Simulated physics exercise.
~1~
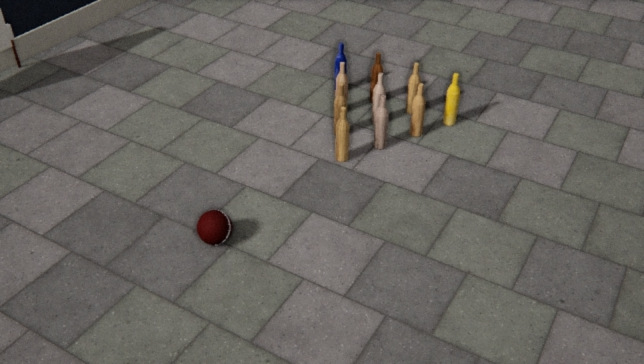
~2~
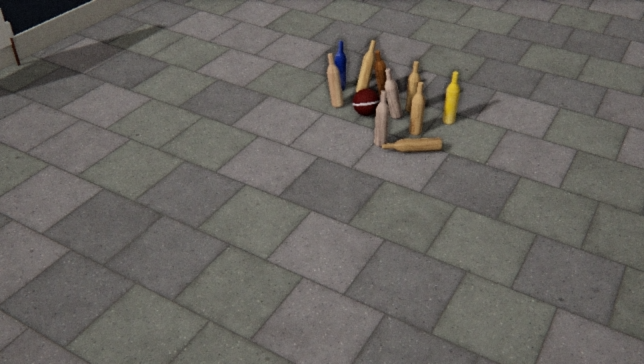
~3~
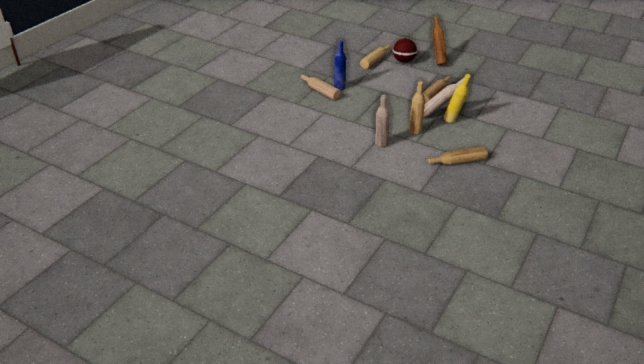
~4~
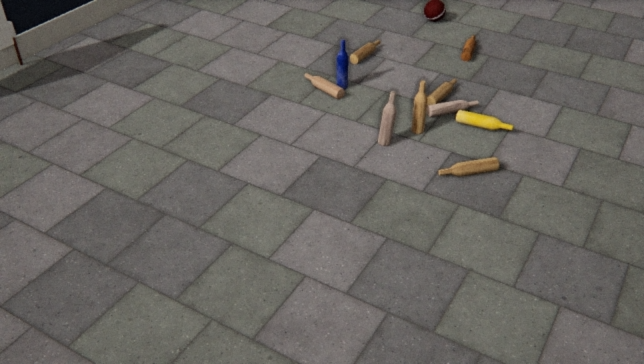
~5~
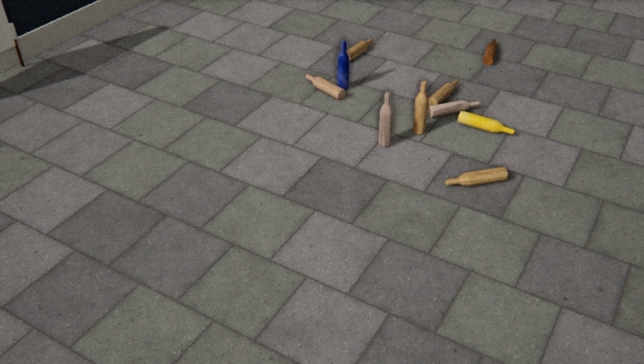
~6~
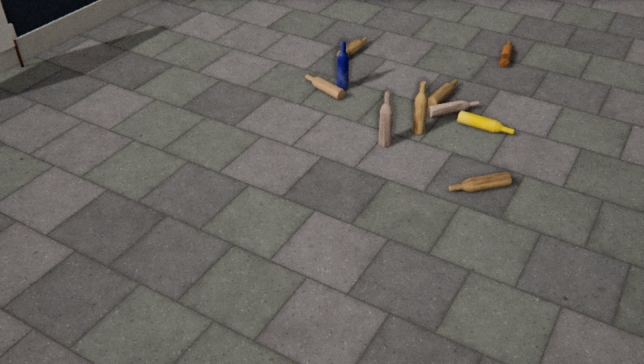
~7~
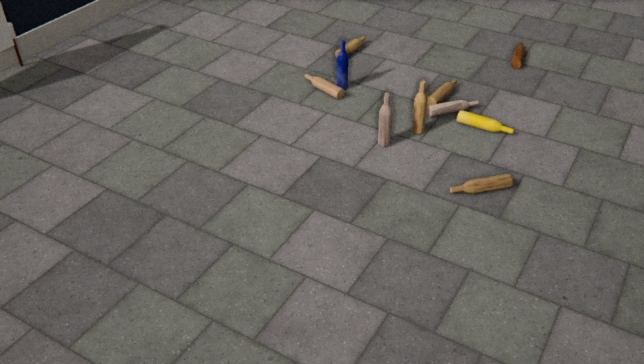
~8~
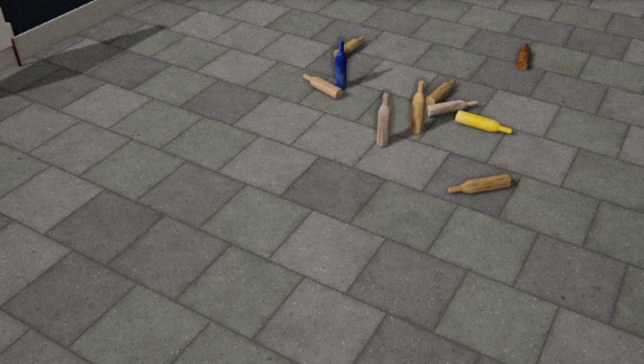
A dark red ball rolls across grey paving tiles, seen from above at an angle, toward a tight cluster of upright bottle-shaped wooden skittles. Most are tan or brown, with a blue one at the back left and a yellow one on the right. The ball strikes the group, knocking a front skittle flat and tilting others. It pushes on through the back as more topple and scatter, and the yellow one tips over. The ball rolls out of view at the top, while a reddish-brown skittle slides off right. Most end lying down, but the blue one and two tan ones remain standing.
